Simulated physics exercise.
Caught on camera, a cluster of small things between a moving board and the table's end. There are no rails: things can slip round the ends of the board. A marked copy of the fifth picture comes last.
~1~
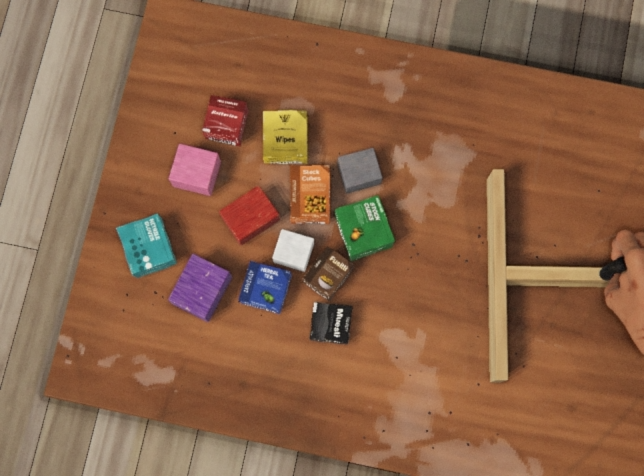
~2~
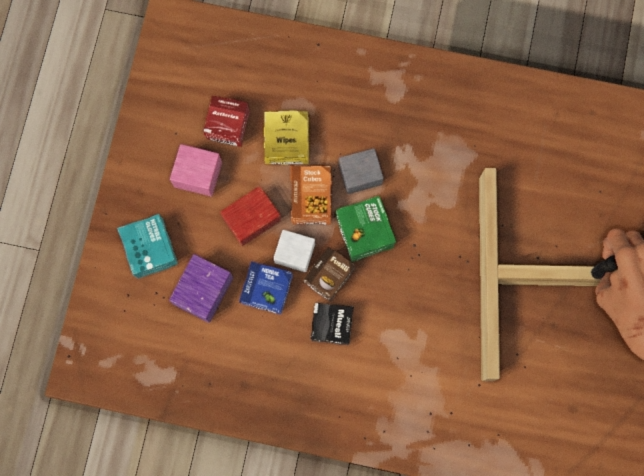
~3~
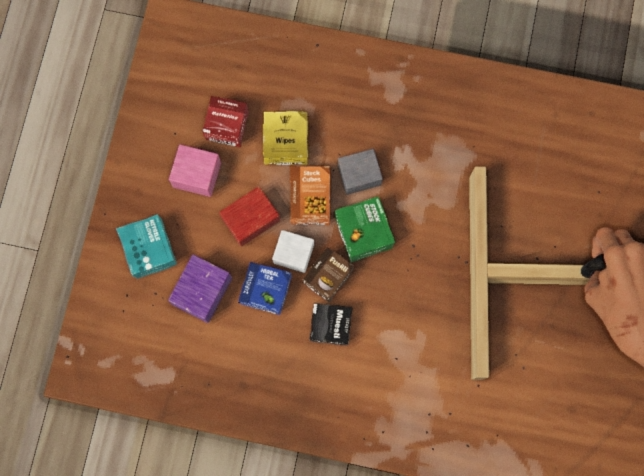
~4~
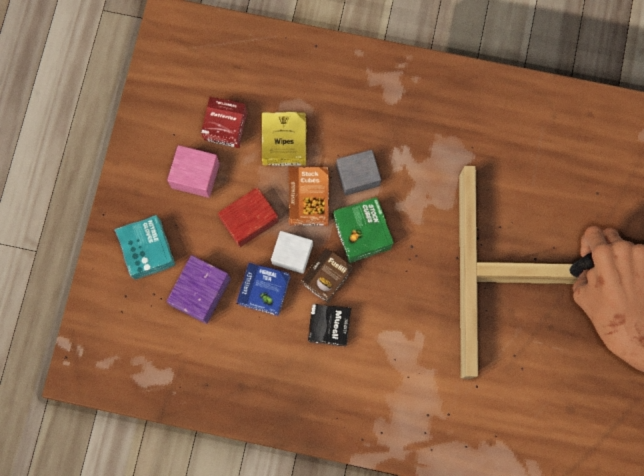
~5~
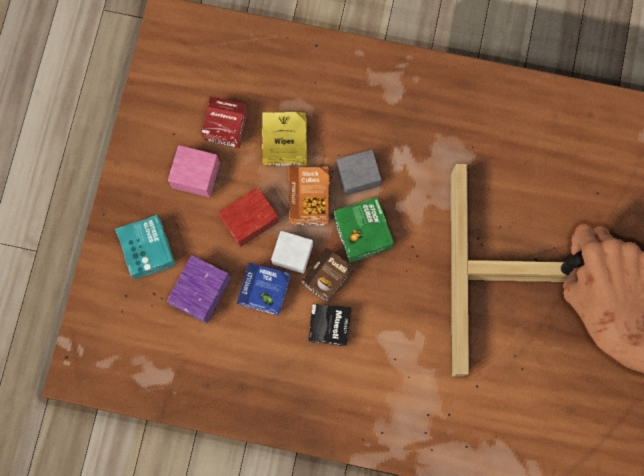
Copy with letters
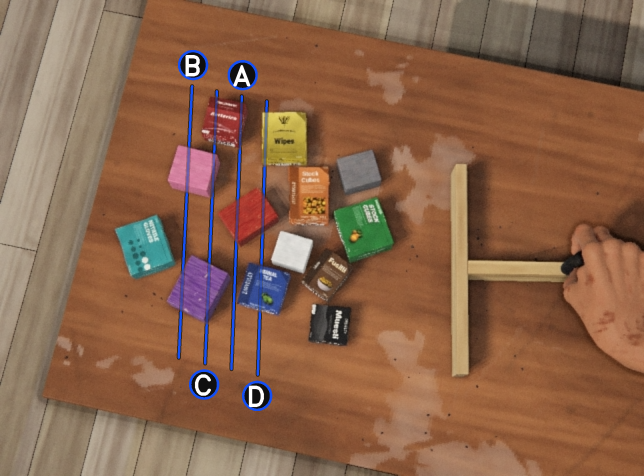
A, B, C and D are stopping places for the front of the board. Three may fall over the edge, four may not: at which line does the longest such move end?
As far as mark B.
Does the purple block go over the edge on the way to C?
By then, no.
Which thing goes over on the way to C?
The turquoise box goes over.
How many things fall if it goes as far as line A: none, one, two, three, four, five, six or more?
In all, none.
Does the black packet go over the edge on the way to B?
No.
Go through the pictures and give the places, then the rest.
The first frame shows green packet (365, 228); grey block (359, 171); white block (294, 251).
The second frame shows board (493, 271); purple block (202, 288).
The third frame shows board (482, 270); red box (226, 122).
The fourth frame shows board (471, 269); red block (249, 218).
The fifth frame shows board (462, 267); pink block (194, 172); blue box (264, 289); black packet (330, 325).
On the marked copy, A at (237, 229); B at (186, 218); C at (211, 223); D at (262, 234).
With B. Early on, board (361, 245); red block (236, 216); grey block (337, 170).
Further on, board (261, 225); turquoise box (110, 241); pink block (155, 161).
At the end, board (186, 209); pink block over the edge; turquoise box over the edge; two fallen.
As for the rest, A is within the limit but short; C is within the limit but short; D is within the limit but short.
